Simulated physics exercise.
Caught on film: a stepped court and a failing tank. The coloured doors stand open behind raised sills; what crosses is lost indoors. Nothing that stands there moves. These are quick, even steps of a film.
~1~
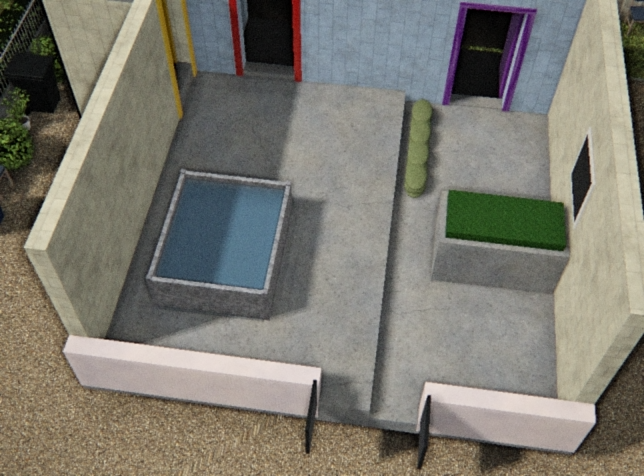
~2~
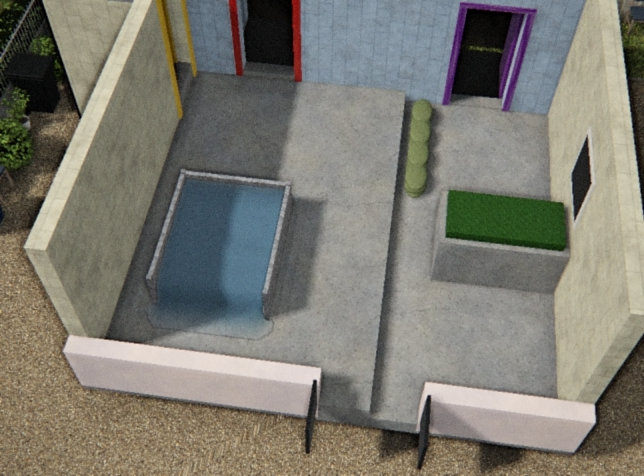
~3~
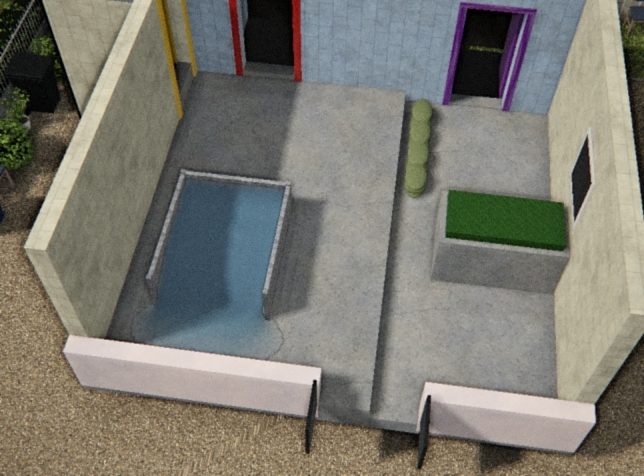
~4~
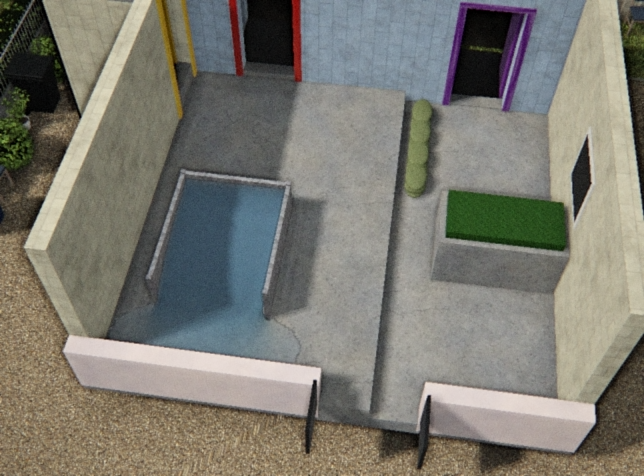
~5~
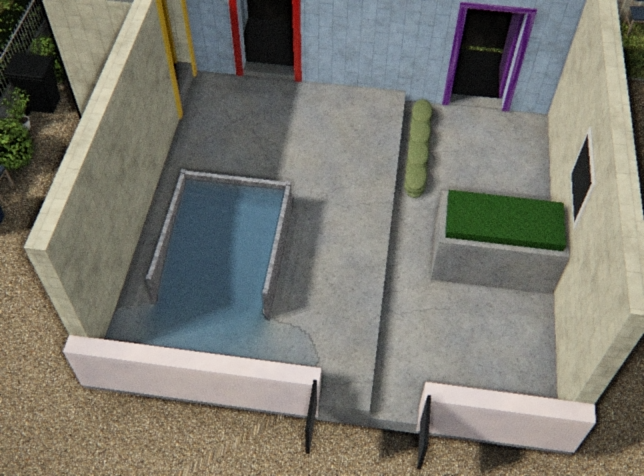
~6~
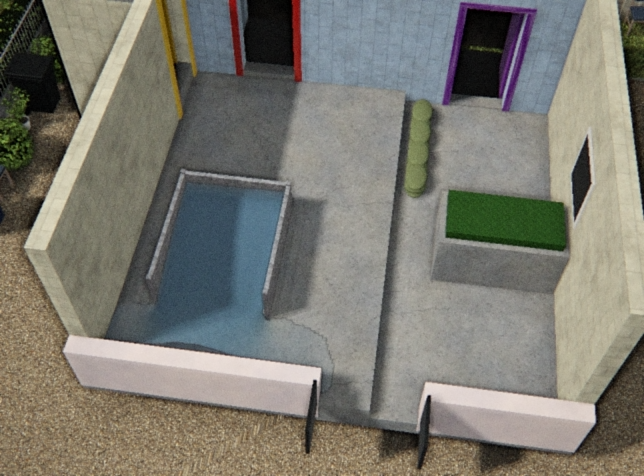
In the video, a raised rectangular tank of blue water in a walled grey courtyard loses its front side, and water pours out, spreading forward to the low pale wall and then rightward across the floor near the gate.
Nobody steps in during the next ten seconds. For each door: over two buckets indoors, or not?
One by one: The purple door stays under that; the yellow door stays under that; the red door stays under that.
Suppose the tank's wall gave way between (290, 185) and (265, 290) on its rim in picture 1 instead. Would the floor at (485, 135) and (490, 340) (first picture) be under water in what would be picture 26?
In that order: Awash, flooded.
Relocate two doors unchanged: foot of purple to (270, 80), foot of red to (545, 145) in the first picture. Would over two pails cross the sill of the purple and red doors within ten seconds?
Then: Purple door passes that mark, red door stays under.
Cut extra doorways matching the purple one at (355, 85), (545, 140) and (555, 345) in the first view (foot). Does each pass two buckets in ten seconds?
As listed: Takes less, keeps below it, lets more in.
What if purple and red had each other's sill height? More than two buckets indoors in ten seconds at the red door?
In short: Red door is over.
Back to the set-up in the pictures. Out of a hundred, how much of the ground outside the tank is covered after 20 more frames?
Near 50 in a hundred.
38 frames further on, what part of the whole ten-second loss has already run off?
Near 45 in a hundred.
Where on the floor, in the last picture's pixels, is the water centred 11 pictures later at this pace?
Near (227, 306).
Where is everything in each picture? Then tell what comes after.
The first frame shows still water in the open tank at (223, 232).
In the second frame, the front is at (151, 308), out from the gap at (211, 301).
In the third frame, the front is at (139, 334), out from the gap at (211, 303).
In the fourth frame, the front is at a hidden place, out from the gap at (212, 303).
In the fifth frame, water pours out at (212, 304) and has run to a hidden place.
In the sixth frame, the front is at a hidden place, out from the gap at (212, 304).
A moment on, water covers 15 % of the floor; the purple door not reached, the yellow door not reached, the red door not reached.
Next, water covers 35 % of the floor; the purple door not reached, the yellow door not reached, the red door not reached.
Then, water covers 50 % of the floor; the purple door not reached, the yellow door wet at the sill, nothing in, the red door under two buckets in.
Later, water covers 65 % of the floor; the purple door wet at the sill, nothing in, the yellow door wet at the sill, nothing in, the red door under two buckets in.
In the end, water covers 90 % of the floor; the purple door wet at the sill, nothing in, the yellow door wet at the sill, nothing in, the red door under two buckets in.
